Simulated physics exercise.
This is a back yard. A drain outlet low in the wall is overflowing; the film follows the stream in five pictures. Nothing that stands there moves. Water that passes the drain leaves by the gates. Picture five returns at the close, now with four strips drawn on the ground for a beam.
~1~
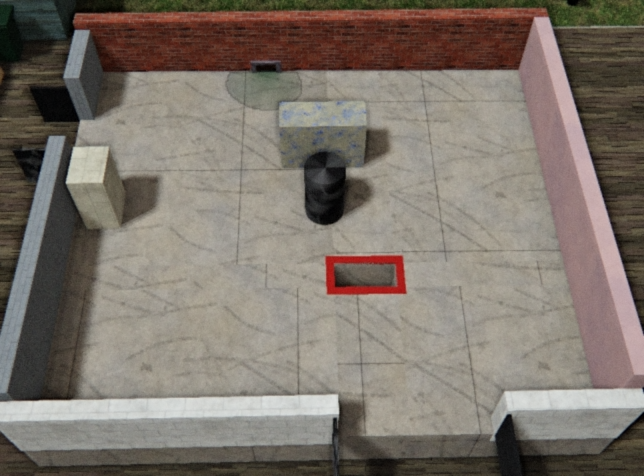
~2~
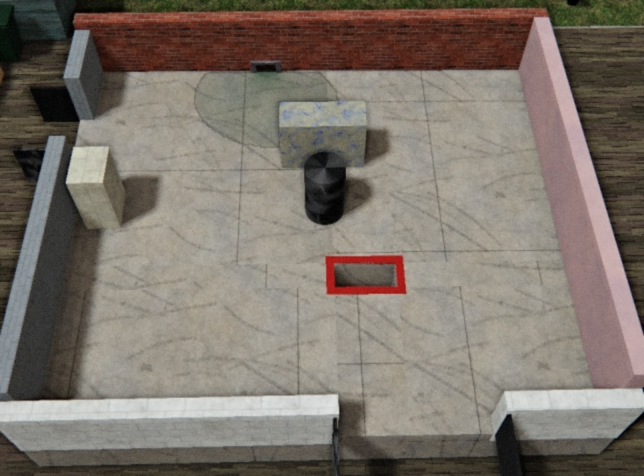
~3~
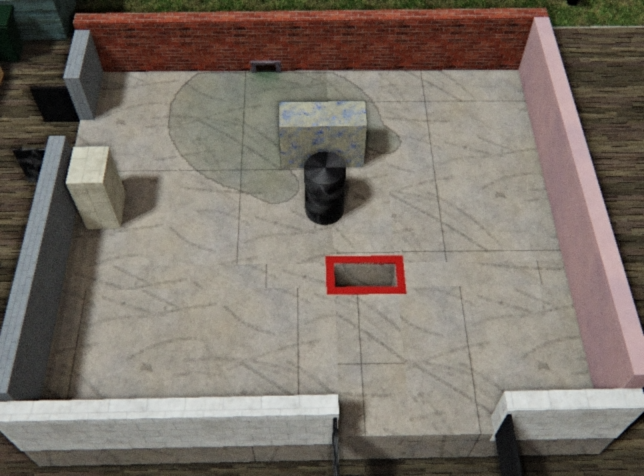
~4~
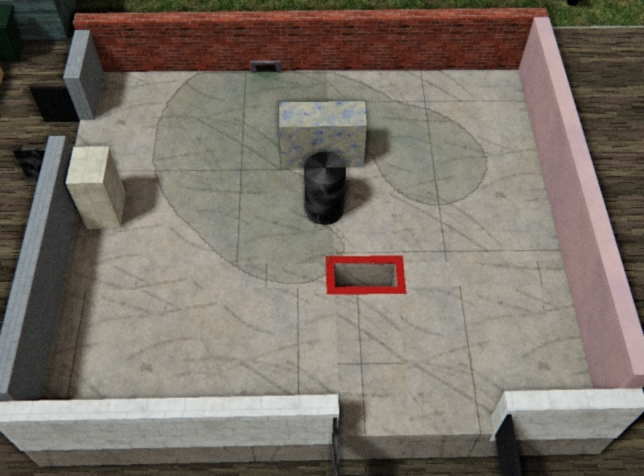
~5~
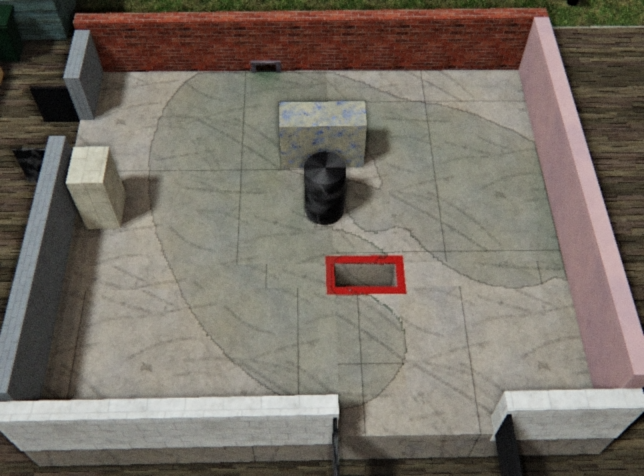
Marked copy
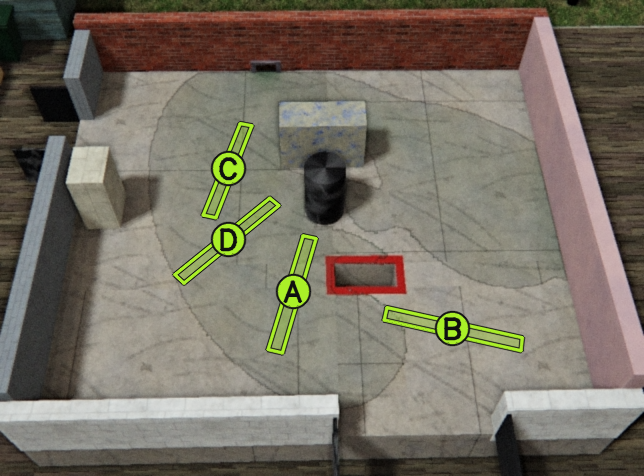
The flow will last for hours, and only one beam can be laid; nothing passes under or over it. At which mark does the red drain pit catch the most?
Take B.
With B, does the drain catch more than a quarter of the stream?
No, it does not.
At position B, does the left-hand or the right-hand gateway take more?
The right gate.
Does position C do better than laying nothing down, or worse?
Worse.
On the marked copy, A from (275, 351) to (309, 237); B from (385, 313) to (521, 344); C from (209, 216) to (246, 124); D from (179, 278) to (274, 201).
With A, about 7 % of the stream goes into the red drain pit, about 89 % out by the gates.
With B, about 13 % of the stream goes into the red drain pit, about 86 % out by the gates.
With C, about 7 % of the stream goes into the red drain pit, about 91 % out by the gates.
With D, about 8 % of the stream goes into the red drain pit, about 90 % out by the gates.
